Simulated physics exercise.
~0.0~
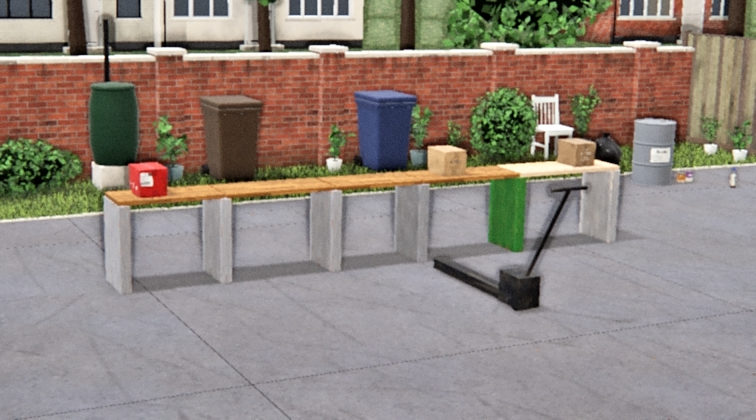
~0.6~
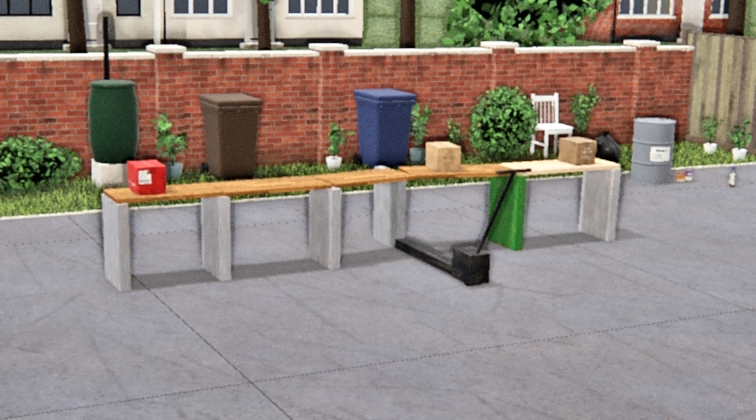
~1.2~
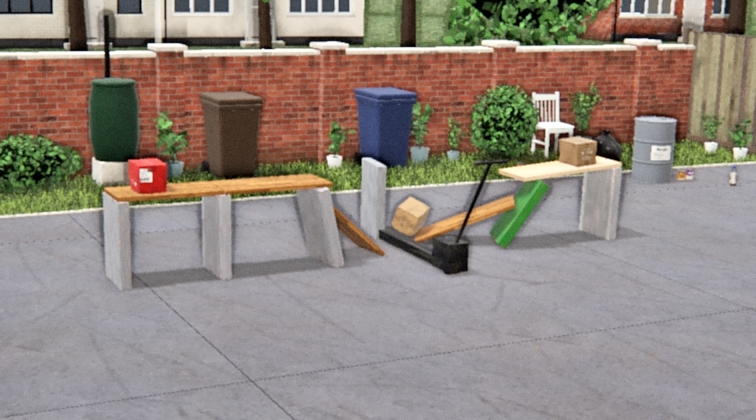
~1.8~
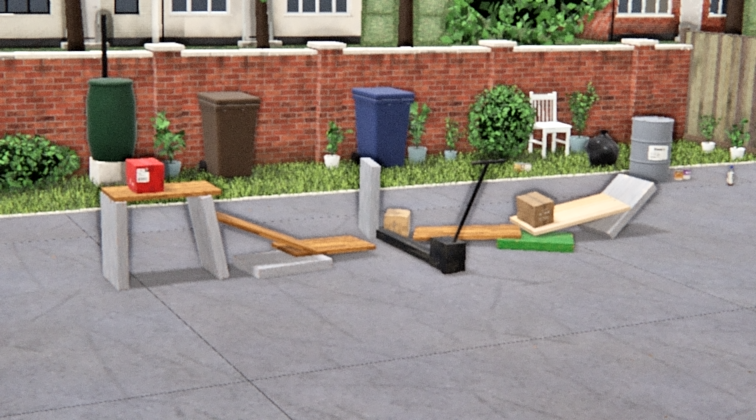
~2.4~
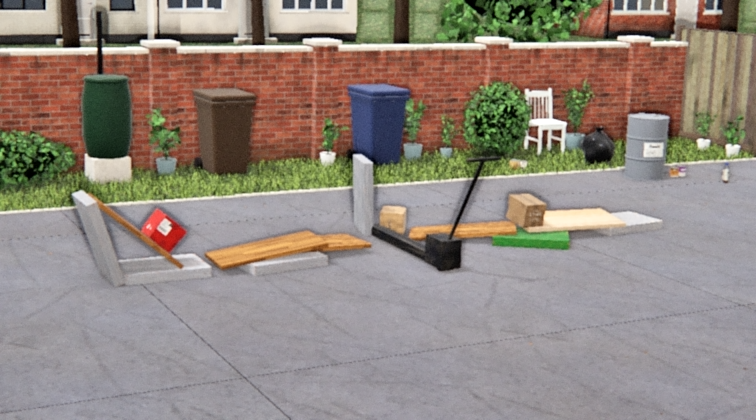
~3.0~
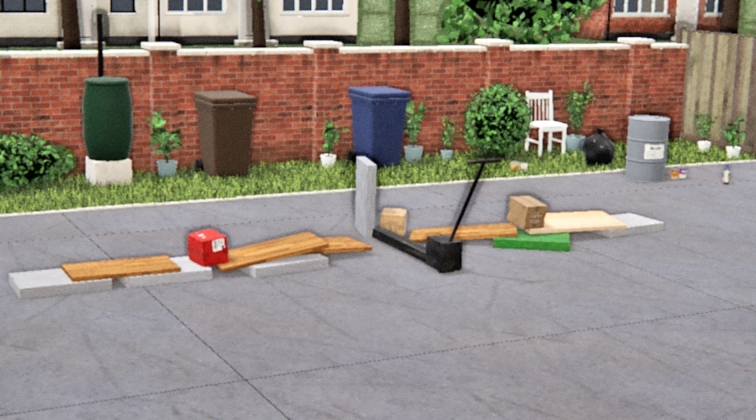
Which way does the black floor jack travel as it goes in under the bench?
It moves to the left, as the viewer sees it.
